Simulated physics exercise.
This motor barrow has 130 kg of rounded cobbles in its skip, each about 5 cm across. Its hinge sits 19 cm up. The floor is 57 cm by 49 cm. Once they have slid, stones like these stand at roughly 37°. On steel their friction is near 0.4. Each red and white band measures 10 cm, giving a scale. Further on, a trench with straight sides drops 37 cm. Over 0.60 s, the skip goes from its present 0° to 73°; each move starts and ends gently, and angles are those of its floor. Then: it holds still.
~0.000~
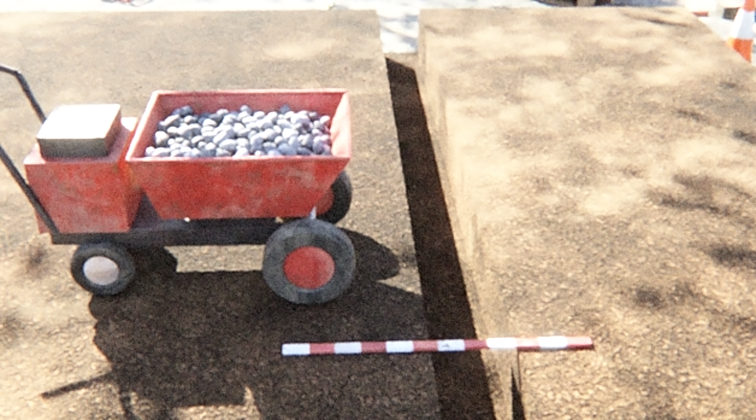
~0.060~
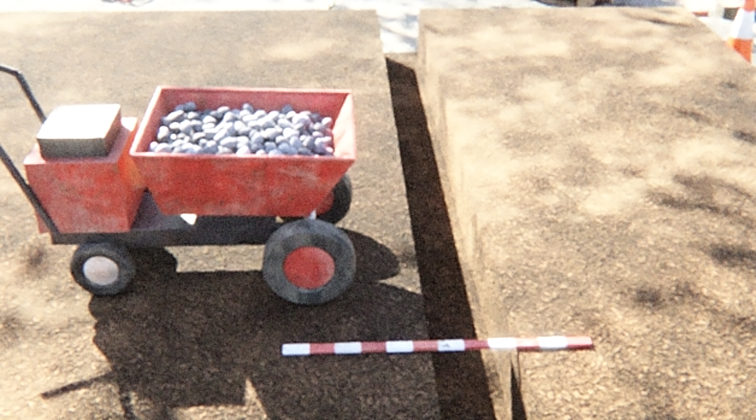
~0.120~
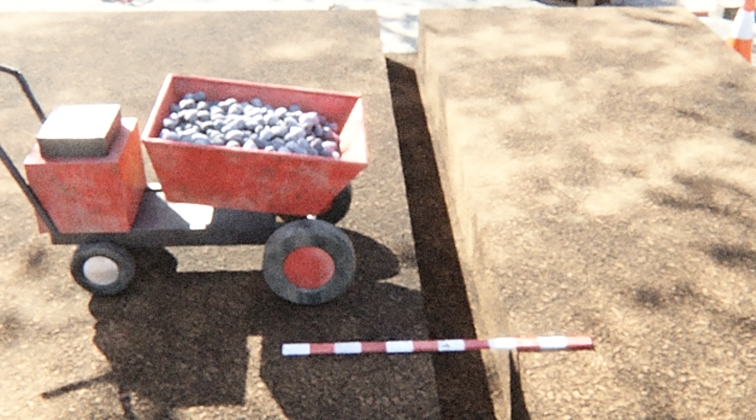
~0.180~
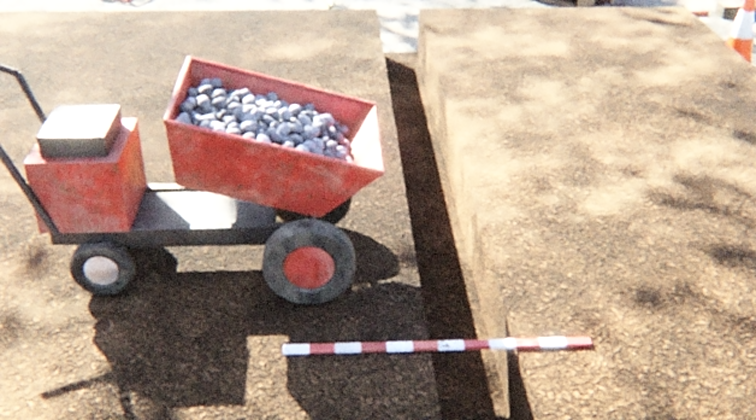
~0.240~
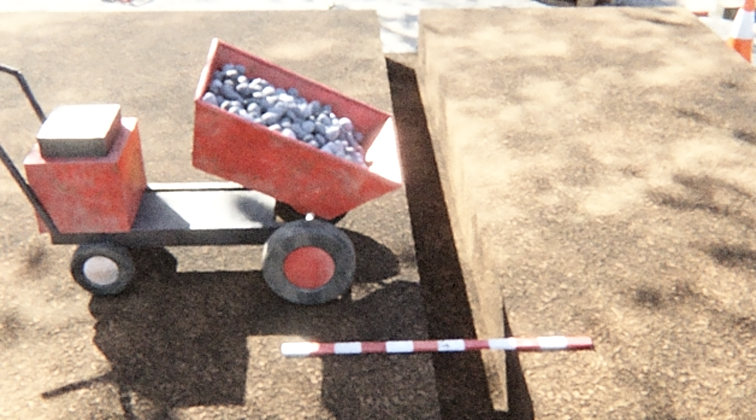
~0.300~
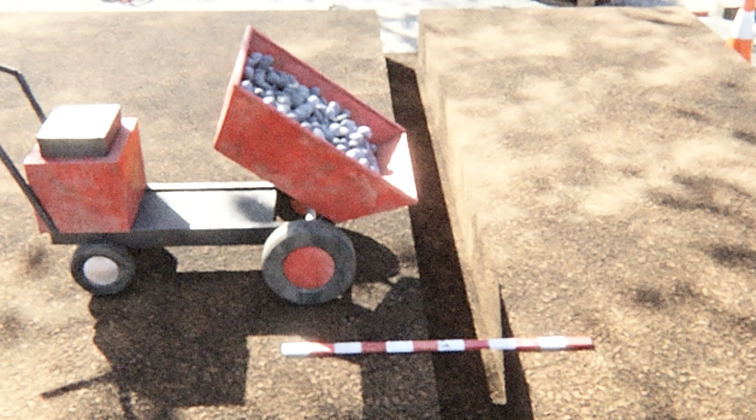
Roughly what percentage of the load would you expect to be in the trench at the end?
I'd expect around 67 per cent.
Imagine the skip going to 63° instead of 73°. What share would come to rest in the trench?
Close to 45 per cent then.
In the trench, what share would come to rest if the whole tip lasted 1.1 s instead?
Expected share: Around 85%.
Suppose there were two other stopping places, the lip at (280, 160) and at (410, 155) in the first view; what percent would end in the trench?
Roughly 75 in a hundred from the first, 25 in a hundred from the second.
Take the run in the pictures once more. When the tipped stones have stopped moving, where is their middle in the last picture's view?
The stones end up centred near (472, 306).
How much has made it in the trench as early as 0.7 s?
Roughly 25 percent of the load.
After 0.4 s the floor is at 62°; 100 % in the skip; the foremost stones are at (418, 207).
After 0.7 s the floor is at 73°; 72 % in the skip, 23 % in the trench, 4 % past the trench; the foremost stones are at (513, 257).
After 1.0 s the floor is at 73°; 20 % in the skip, 46 % in the trench, 34 % past the trench; the foremost stones are at (667, 230).
After 3.0 s the floor is at 73°; 0 % in the skip, 67 % in the trench, 33 % past the trench; the foremost stones are past the picture's edge.
